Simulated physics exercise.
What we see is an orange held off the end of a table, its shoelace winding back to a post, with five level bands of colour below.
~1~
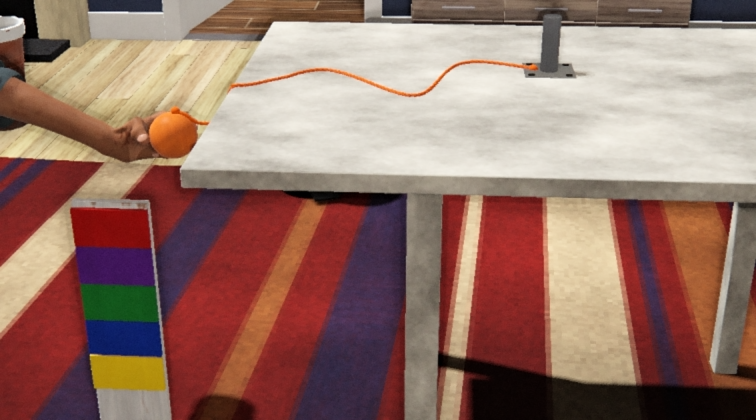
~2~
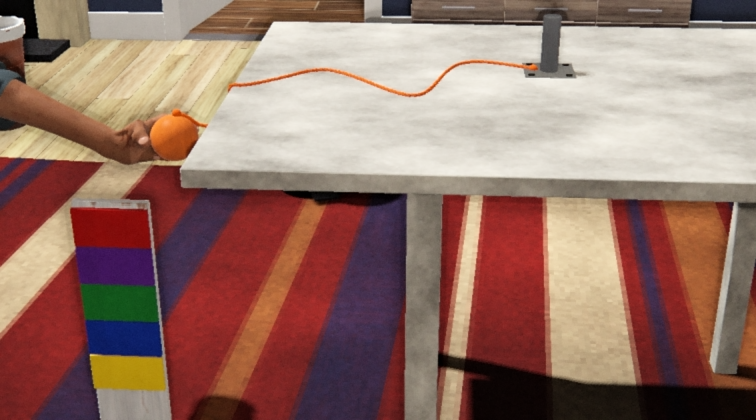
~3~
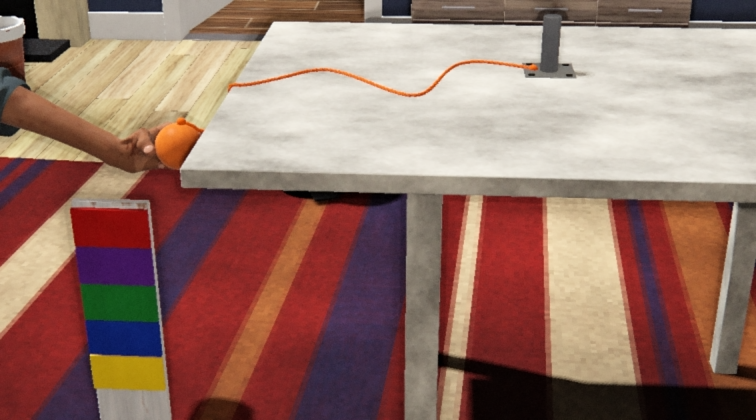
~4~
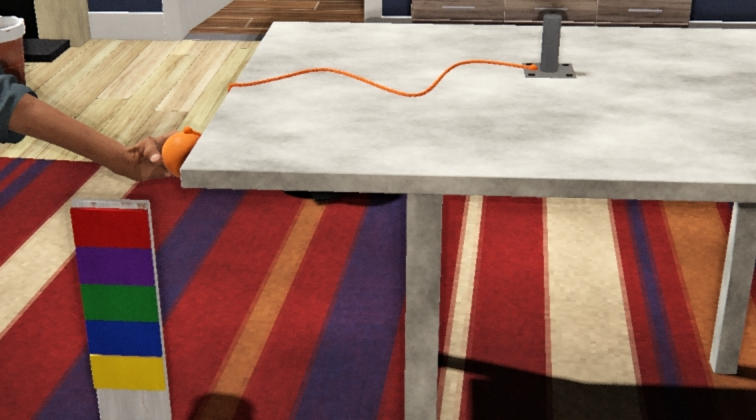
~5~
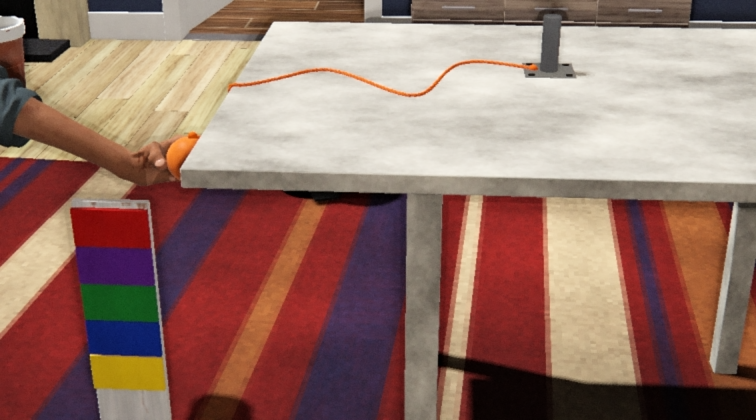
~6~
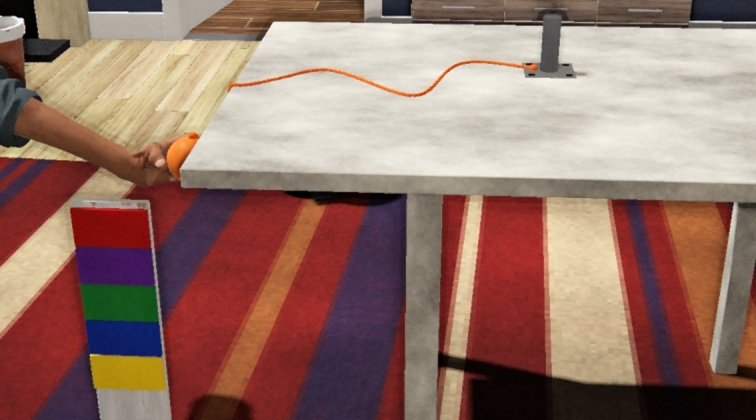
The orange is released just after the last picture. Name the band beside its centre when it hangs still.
The green one.
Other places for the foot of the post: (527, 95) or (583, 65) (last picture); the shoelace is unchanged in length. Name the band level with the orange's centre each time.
In that order: Blue; purple.
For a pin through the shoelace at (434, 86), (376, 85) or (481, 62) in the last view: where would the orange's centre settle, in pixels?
The places are (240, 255), (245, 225) and (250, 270).
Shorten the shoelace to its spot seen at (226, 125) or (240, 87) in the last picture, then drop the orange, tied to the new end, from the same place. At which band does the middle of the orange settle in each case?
One after the other, purple; red.
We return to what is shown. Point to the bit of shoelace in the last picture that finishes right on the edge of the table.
It lies at about (339, 72).
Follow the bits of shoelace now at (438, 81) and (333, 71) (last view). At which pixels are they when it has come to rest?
Near (393, 77) and (232, 99).
Soon after, orange near (226, 278); level with purple.
Then, orange near (263, 296); level with green.
At rest, orange near (244, 299); level with green. The shoelace holds its middle at green.
